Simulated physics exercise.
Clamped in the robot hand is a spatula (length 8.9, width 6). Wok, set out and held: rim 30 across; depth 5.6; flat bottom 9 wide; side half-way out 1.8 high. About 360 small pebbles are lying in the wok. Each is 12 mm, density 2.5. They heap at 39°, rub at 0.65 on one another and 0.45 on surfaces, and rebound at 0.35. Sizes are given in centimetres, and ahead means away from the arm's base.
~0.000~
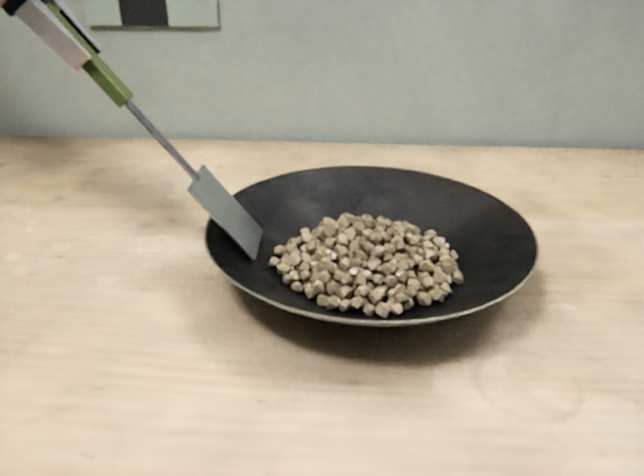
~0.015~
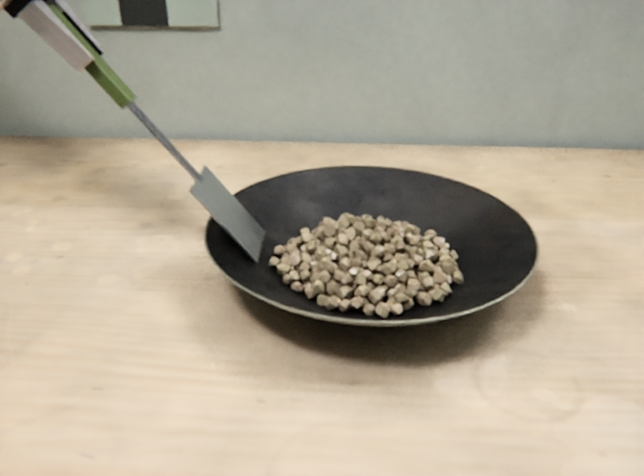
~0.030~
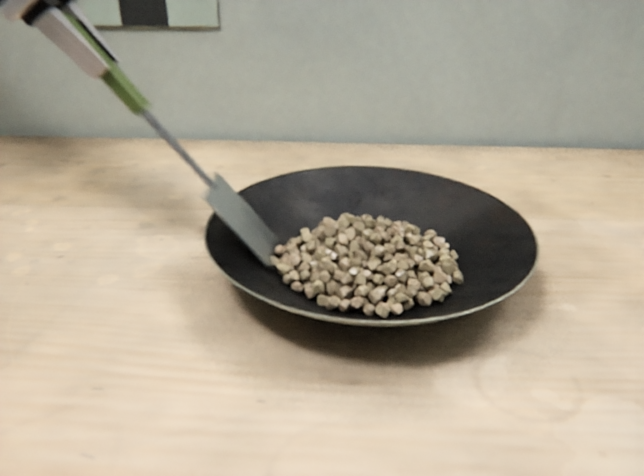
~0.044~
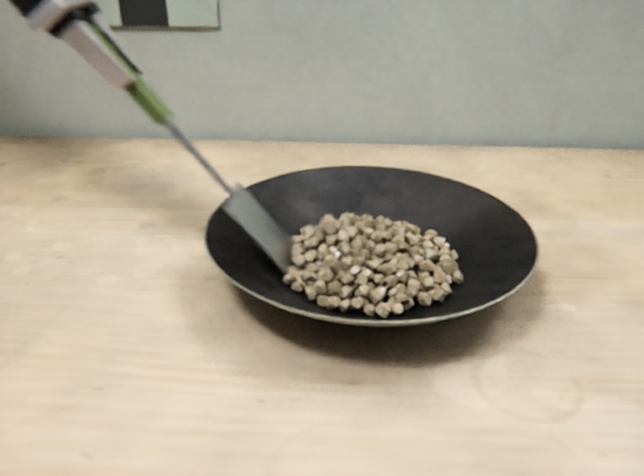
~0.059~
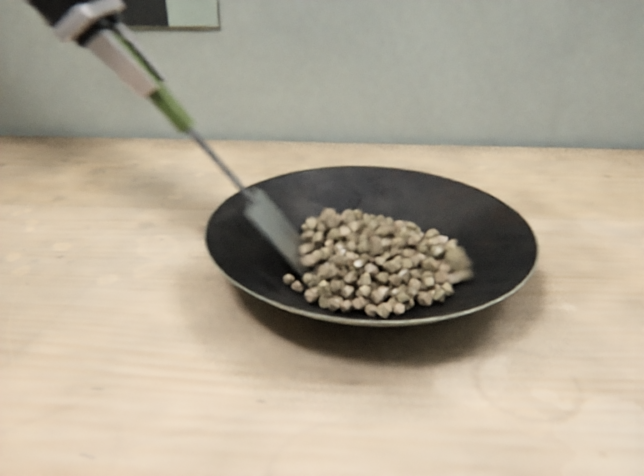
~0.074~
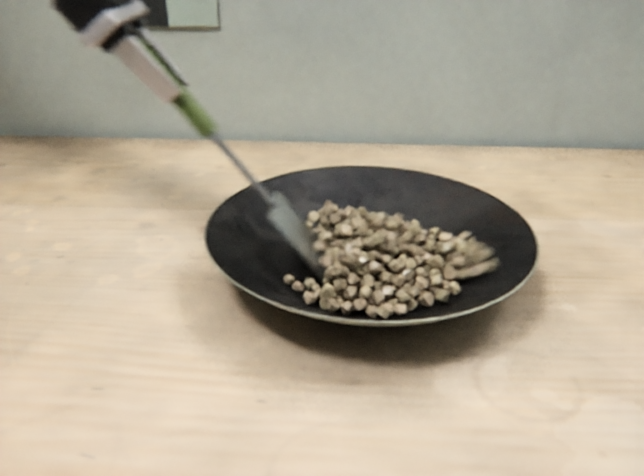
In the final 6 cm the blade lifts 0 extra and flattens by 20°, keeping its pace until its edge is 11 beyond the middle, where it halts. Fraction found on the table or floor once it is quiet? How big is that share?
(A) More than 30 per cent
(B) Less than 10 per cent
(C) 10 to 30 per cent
Option A: More than 30 per cent.
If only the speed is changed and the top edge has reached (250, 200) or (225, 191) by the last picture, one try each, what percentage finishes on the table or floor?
Roughly 30 and 20 percent.
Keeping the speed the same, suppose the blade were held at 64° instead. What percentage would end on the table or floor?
That would leave close to 40 per cent on the table or floor.
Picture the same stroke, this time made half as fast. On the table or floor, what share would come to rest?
25 %.
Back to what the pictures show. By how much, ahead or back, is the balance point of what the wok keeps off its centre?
Ahead, by around 3.0 cm.
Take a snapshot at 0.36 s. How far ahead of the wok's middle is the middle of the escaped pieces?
28 cm.
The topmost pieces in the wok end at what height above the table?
It reaches around 5.5 cm.
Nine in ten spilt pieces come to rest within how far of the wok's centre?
The distance is roughly 40 cm.
After 0.11 s, sloping 52°, highest piece 7 above the table; 362 in the wok, 1 on the blade or in flight.
After 0.15 s, sloping 48°, highest piece 10 above the table; 356 in the wok, 7 on the blade or in flight.
After 0.36 s, sloping 32°, highest piece 6 above the table; 225 in the wok, 120 on the table or floor, 18 on the blade or in flight.
After 1.41 s, sloping 32°, highest piece 5 above the table; 225 in the wok, 138 on the table or floor.
In the end, 225 in the wok, 138 on the table or floor. That is 38 % on the table or floor.
